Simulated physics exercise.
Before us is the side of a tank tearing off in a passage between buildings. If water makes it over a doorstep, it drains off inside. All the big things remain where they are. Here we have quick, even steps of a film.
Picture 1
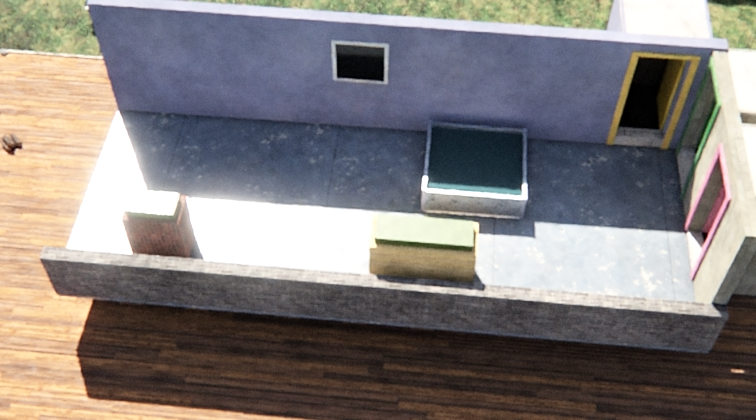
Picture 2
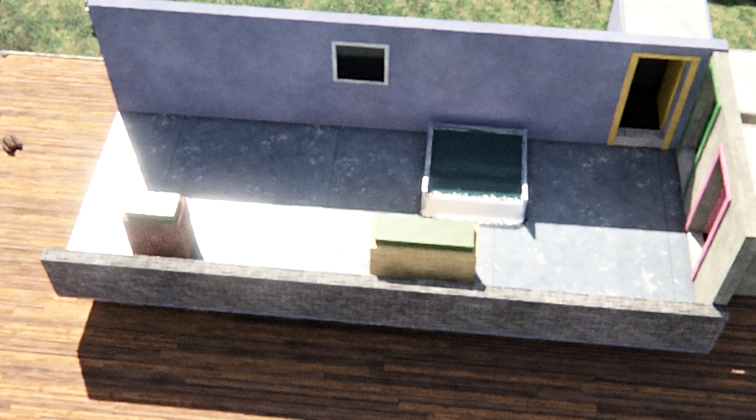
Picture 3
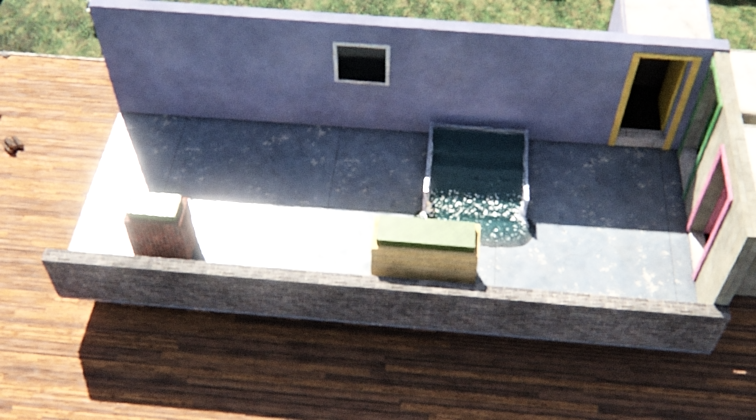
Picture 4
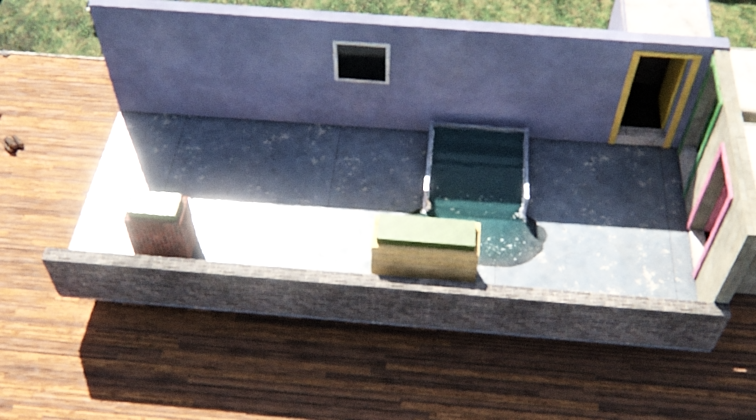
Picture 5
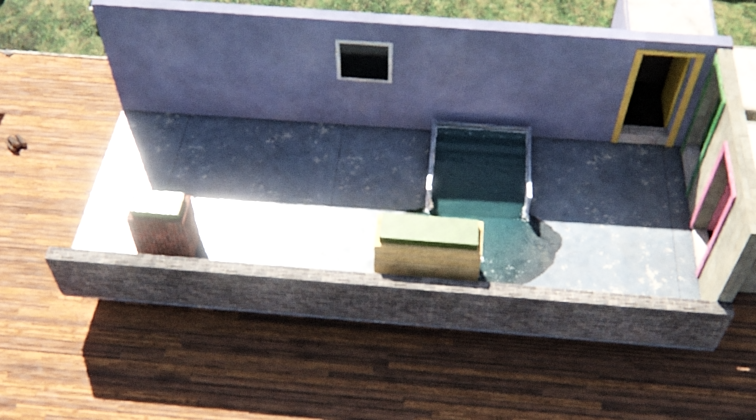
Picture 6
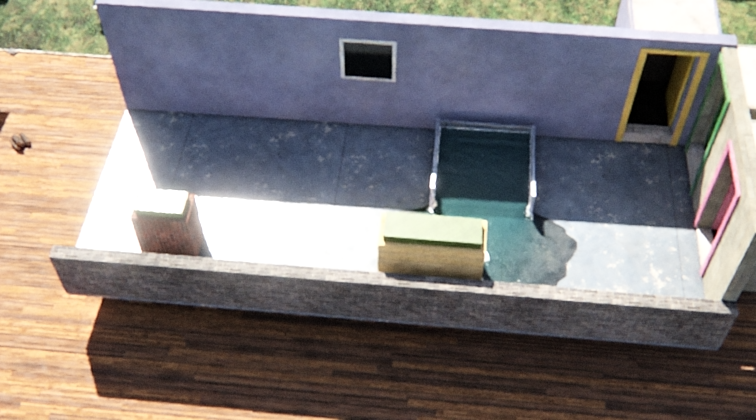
Dark green water burst out of the open front of a tank against a purple wall, foamed onto the floor, then spread in a widening pool beside and behind a yellowish block.
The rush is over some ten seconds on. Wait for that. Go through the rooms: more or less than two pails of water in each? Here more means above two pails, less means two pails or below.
Green door: Less; yellow door: Less; pink door: Less.
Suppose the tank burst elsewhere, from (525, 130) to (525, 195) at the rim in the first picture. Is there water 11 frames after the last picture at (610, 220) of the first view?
Soaked.
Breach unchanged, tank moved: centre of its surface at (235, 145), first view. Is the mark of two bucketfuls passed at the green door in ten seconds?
Reading - green door door: Short of the line.
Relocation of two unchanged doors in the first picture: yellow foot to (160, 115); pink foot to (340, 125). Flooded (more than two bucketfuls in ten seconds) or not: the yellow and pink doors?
Looking at each, the yellow one doesn't reach that level; as for the pink one, it doesn't reach that level.
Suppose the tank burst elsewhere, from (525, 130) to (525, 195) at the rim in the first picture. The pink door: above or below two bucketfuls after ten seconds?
Observation - pink door: Above threshold.
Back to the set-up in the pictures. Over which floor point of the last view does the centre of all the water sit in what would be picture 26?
Around (461, 240).
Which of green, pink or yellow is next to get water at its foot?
Answer: The door marked pink.
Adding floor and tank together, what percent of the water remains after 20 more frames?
100 %.
A moment on, water covers 15 % of the floor; the green door not reached, the yellow door not reached, the pink door not reached.
Next, water covers 30 % of the floor; the green door not reached, the yellow door not reached, the pink door not reached.
Then, water covers 55 % of the floor; the green door not reached, the yellow door not reached, the pink door wet at the sill, nothing in.
Later, water covers 75 % of the floor; the green door wet at the sill, nothing in, the yellow door wet at the sill, nothing in, the pink door under two buckets in.
In the end, water covers 75 % of the floor; the green door wet at the sill, nothing in, the yellow door wet at the sill, nothing in, the pink door under two buckets in.
